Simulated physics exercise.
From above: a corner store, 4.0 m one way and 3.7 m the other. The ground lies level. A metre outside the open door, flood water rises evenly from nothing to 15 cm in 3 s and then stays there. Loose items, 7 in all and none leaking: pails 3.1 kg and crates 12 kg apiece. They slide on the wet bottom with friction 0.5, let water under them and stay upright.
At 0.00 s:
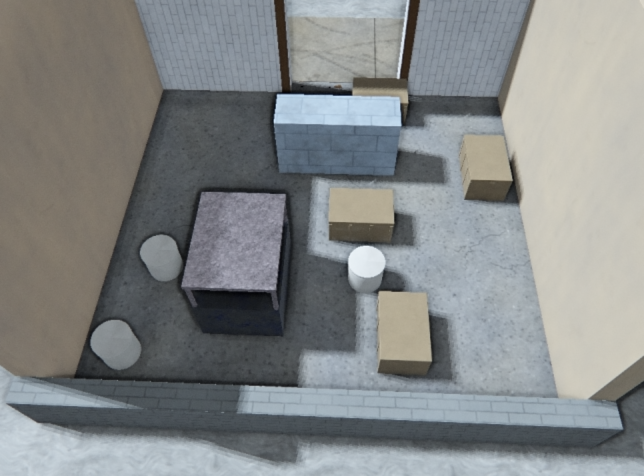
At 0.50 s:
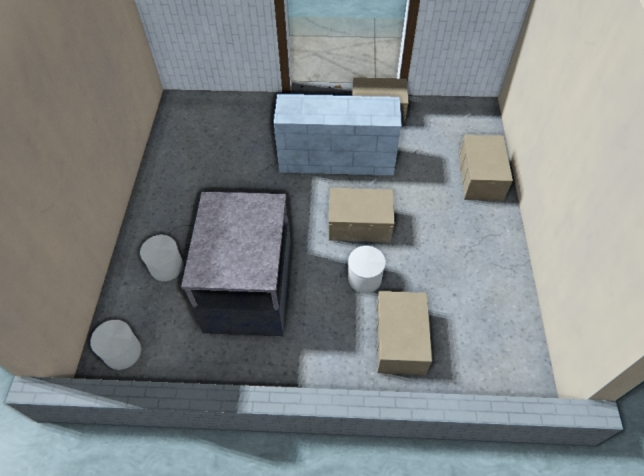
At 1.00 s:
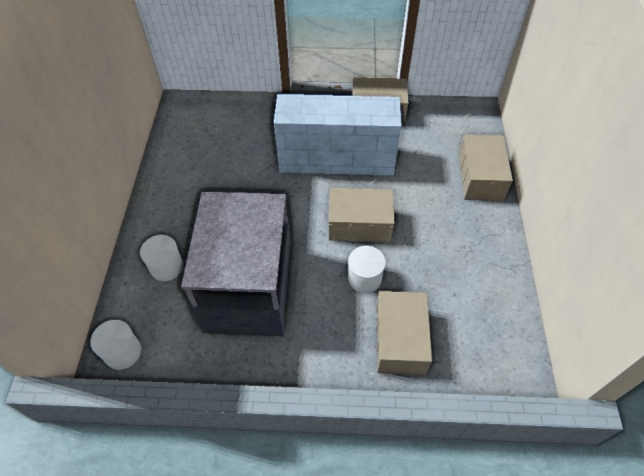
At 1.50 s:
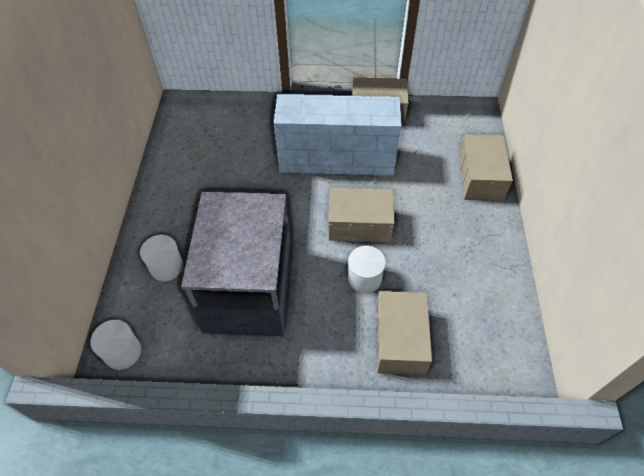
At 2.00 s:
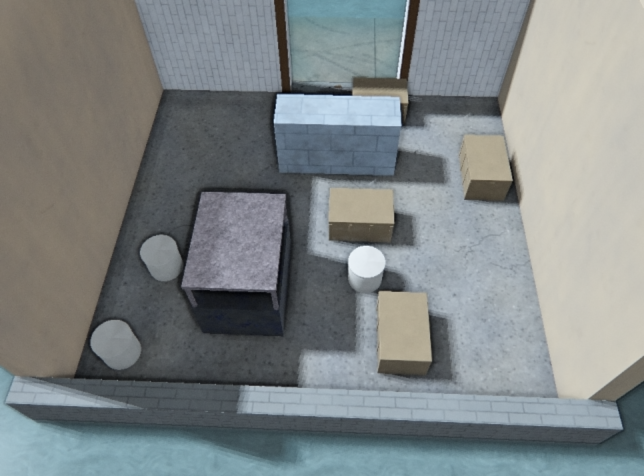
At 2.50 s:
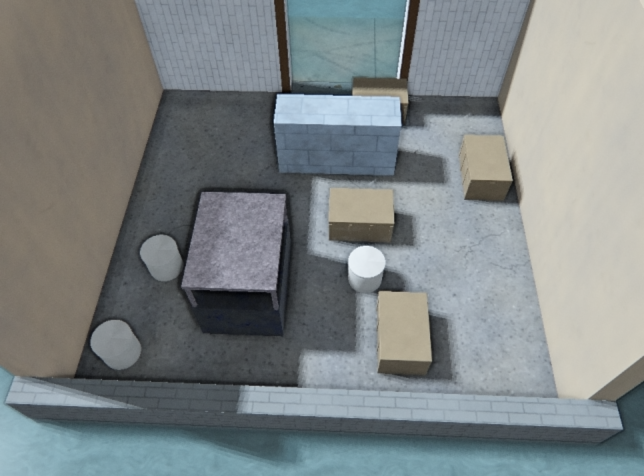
At first, pale ground shows outside the doorway of a walled room holding tan boxes, pale cylinders, a table and a blocky counter. Then bluish water covers the ground in front and spreads down the view through the doorway toward the sill, while nothing inside the room moves.
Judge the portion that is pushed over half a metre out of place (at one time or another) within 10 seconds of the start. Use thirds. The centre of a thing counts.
Share: One to two thirds.
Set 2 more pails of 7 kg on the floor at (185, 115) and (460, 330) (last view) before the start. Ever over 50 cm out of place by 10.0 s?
In that order: More, short of it.
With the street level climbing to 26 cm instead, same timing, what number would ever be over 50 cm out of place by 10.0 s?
Then 7.
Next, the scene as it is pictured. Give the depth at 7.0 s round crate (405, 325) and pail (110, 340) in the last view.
About 1 and 2 cm.
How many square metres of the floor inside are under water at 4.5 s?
About 4.5 m2.
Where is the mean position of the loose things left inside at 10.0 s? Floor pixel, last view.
At about (347, 306).
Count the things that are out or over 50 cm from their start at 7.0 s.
1 of them.
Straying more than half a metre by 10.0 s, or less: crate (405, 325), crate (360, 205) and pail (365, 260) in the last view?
In that order: Less, less, less.
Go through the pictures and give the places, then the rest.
The first frame shows a pail at (158, 250) rests on the ground; a pail at (111, 338), on the bottom; 0.0 m2 under water; 0 of 7 have shifted.
The second frame shows a pail at (158, 250), on the bottom; a pail at (111, 338), on the bottom; 0.0 m2 under water; 0 of 7 have shifted.
The third frame shows a pail at (158, 250), on the bottom; a pail at (111, 338) rests on the ground; water covers 0.0 m2; 0 of 7 have shifted.
The fourth frame shows a pail at (158, 250), on the bottom; a pail at (111, 338) rests on the ground; 0.0 m2 under water; 0 of 7 have shifted.
The fifth frame shows a pail at (158, 250) rests on the ground; a pail at (111, 338) rests on the ground; water covers 0.0 m2; 0 of 7 have shifted.
The sixth frame shows a pail at (158, 250) rests on the ground; a pail at (111, 338), on the bottom; 0.4 m2 under water; 0 of 7 have shifted.
After 3.5 s 0 of 7 are over 50 cm from their spots; 0 afloat.
After 4.5 s 1 of 7 are over 50 cm from their spots; 0 afloat.
After 7.0 s 1 of 7 are over 50 cm from their spots; 1 afloat.
After 10.0 s 4 of 7 are over 50 cm from their spots, and 4 have been at some point; 4 afloat.
